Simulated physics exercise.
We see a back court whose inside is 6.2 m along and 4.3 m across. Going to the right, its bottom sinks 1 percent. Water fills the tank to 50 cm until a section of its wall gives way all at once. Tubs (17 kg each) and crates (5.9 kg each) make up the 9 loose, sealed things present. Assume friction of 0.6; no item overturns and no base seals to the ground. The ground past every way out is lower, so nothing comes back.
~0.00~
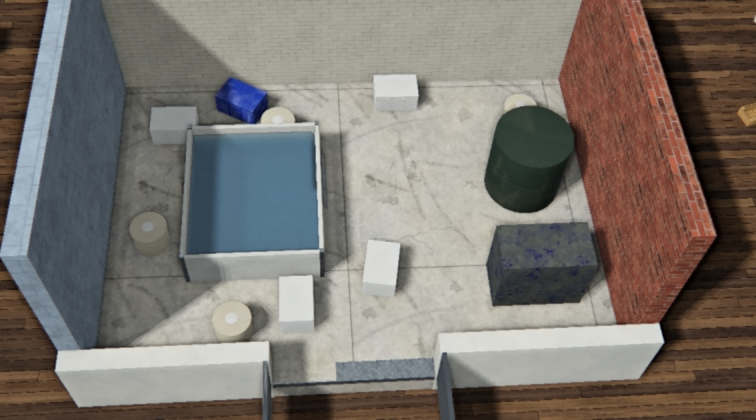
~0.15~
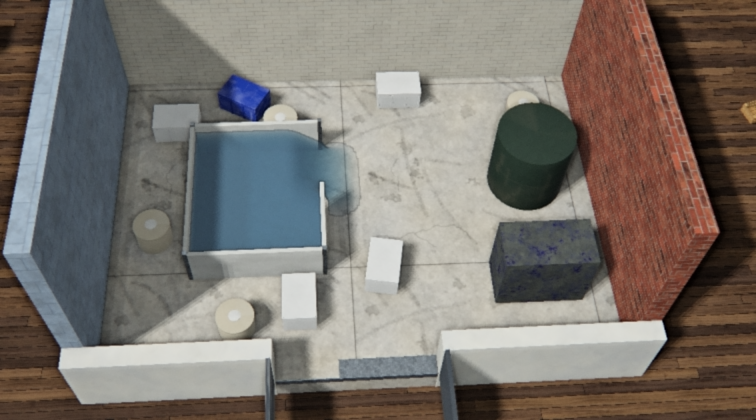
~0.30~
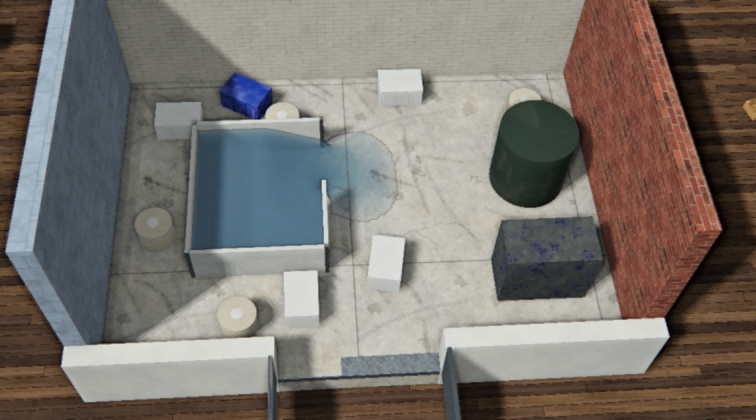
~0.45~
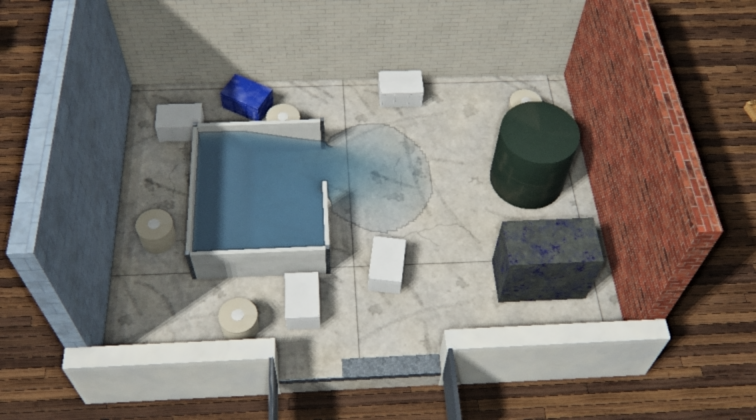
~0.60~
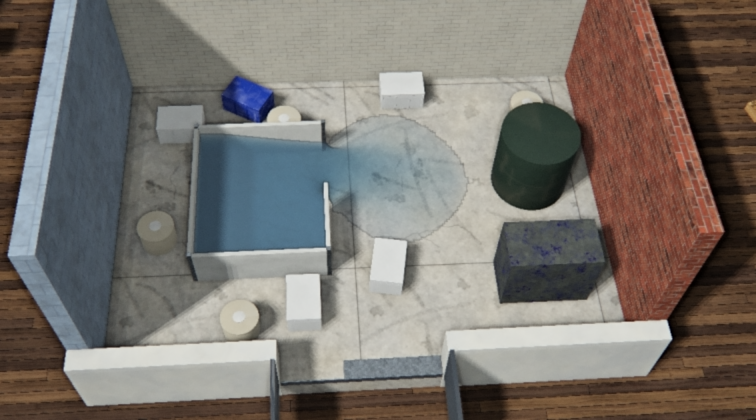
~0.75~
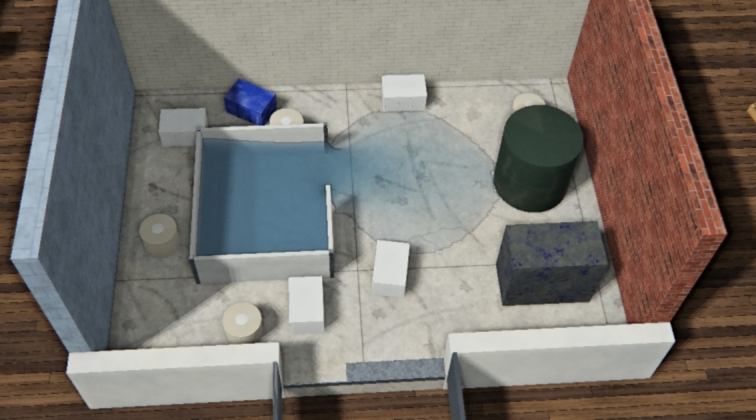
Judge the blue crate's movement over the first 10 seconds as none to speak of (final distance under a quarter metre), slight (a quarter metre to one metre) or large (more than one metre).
It is set to wind up a moderate distance off.
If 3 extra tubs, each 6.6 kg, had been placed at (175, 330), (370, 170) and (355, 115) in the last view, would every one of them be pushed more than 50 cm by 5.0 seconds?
In the order listed: Behind the line; across the line; behind the line.
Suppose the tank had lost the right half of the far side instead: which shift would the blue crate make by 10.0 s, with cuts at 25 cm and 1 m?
Then the blue crate gets carried off.
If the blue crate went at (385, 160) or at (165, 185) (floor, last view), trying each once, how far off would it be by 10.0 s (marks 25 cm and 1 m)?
From the first place it goes well off; from the second it is barely disturbed.
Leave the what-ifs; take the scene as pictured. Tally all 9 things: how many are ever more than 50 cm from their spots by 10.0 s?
Total: 5.
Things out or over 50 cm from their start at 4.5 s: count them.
That would be 0.
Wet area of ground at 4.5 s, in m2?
Near 16 m2 in all.
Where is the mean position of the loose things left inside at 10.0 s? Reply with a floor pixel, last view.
I'd say about (263, 197) in the last view.
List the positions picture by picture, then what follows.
In the first frame, the blue crate at (241, 94), on the bottom; water covers 3.1 m2; 0 of 9 have shifted.
In the second frame, the blue crate at (244, 92), on the bottom; water covers 3.5 m2; 0 of 9 have shifted.
In the third frame, the blue crate at (245, 90) rests on the ground; 4.2 m2 under water; 0 of 9 have shifted.
In the fourth frame, the blue crate at (246, 91), on the bottom; 5.0 m2 under water; 0 of 9 have shifted.
In the fifth frame, the blue crate at (247, 93), on the bottom; 5.9 m2 under water; 0 of 9 have shifted.
In the sixth frame, the blue crate at (250, 96) rests on the ground; water covers 7.0 m2; 0 of 9 have shifted.
After 2.0 s the blue crate is near (250, 96), 0.0 m from its start, aground; 0 of 9 are out; 1 afloat.
After 4.5 s the blue crate is near (250, 96), 0.0 m from its start, aground; 0 of 9 are out; 2 afloat.
After 7.0 s the blue crate is near (244, 99), 0.1 m from its start, aground; 0 of 9 are out; 3 afloat.
After 10.0 s the blue crate is near (223, 125), 0.6 m from its start, afloat; 0 of 9 are out; 5 afloat.
